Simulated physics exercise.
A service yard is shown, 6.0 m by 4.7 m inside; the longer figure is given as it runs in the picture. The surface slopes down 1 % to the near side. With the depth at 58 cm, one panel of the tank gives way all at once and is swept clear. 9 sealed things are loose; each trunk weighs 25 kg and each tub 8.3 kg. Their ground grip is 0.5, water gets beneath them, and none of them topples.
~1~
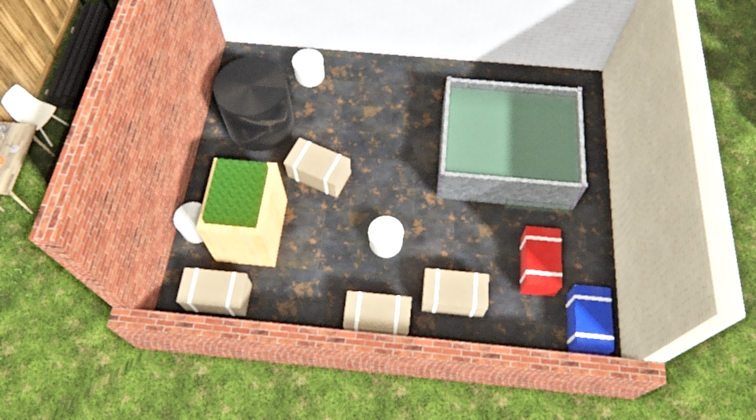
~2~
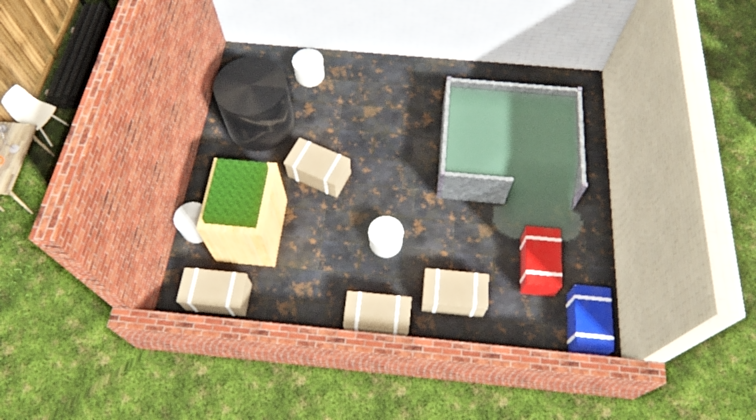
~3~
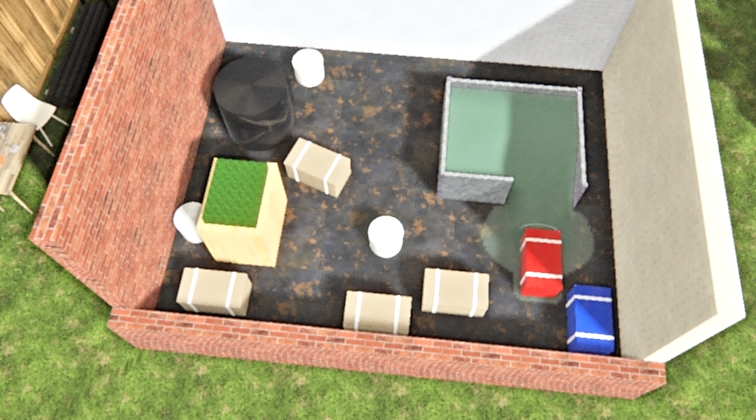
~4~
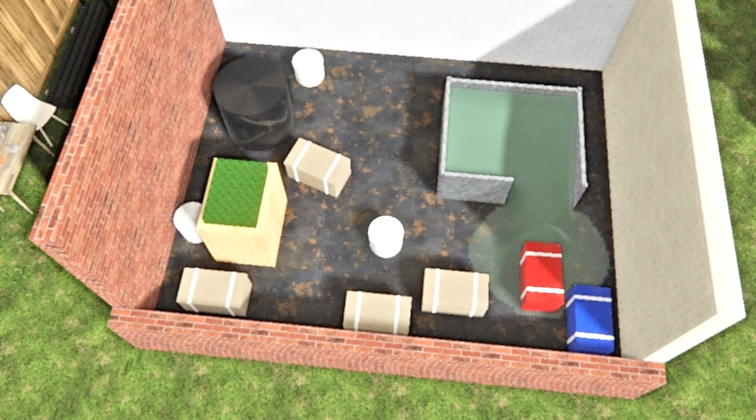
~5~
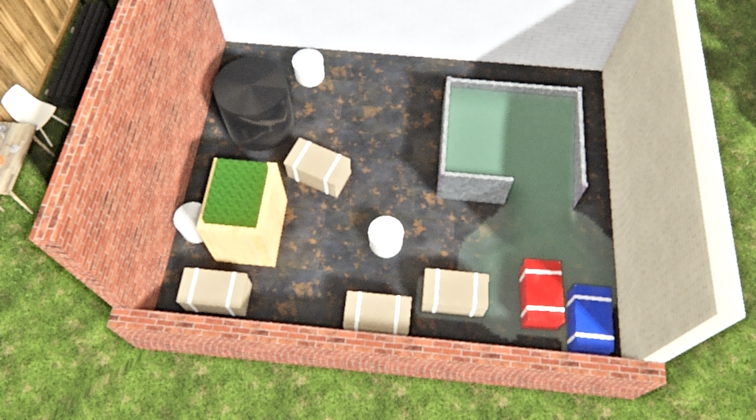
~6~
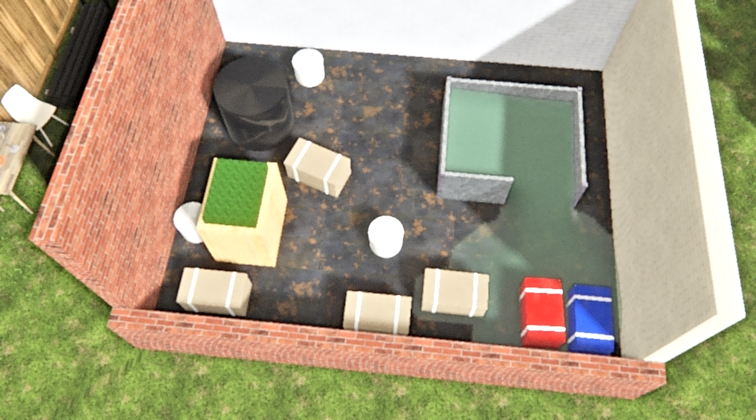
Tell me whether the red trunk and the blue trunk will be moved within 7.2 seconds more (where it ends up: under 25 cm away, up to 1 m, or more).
Well, the red trunk goes a great distance, and as for the blue trunk, it goes a great distance.
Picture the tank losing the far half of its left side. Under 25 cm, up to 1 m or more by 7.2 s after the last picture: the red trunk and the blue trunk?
In that situation the red trunk stays about where it was, while the blue trunk stays about where it was.
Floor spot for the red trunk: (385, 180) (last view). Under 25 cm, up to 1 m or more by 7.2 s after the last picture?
It barely shifts.
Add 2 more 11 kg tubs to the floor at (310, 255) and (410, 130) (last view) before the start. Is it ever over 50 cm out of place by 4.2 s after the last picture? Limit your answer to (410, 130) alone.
For that spot: Not exceeded.
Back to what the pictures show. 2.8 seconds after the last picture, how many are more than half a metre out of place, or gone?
The count is 5.
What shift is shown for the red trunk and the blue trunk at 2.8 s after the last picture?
250 and 200 cm, roughly.
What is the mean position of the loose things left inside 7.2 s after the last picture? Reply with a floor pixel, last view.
Around (317, 168).
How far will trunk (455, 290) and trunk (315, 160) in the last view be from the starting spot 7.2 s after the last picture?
Lab note - net shifts in order: 250 cm; 60 cm.
Then, 0.9 s after the last picture the red trunk is near (542, 320), 0.9 m from its start, afloat; the blue trunk is near (592, 321), 0.2 m from its start, afloat; 2 afloat.
Then, 2.8 s after the last picture the red trunk is near (349, 255), 2.5 m from its start, afloat; the blue trunk is near (426, 265), 2.1 m from its start, afloat; 3 afloat.
Then, 4.8 s after the last picture the red trunk is near (339, 190), 2.8 m from its start, afloat; the blue trunk is near (373, 191), 3.2 m from its start, afloat; 6 afloat.
Then, 7.2 s after the last picture the red trunk is near (366, 178), 2.6 m from its start, afloat; the blue trunk is near (397, 168), 3.2 m from its start, aground; 5 afloat.
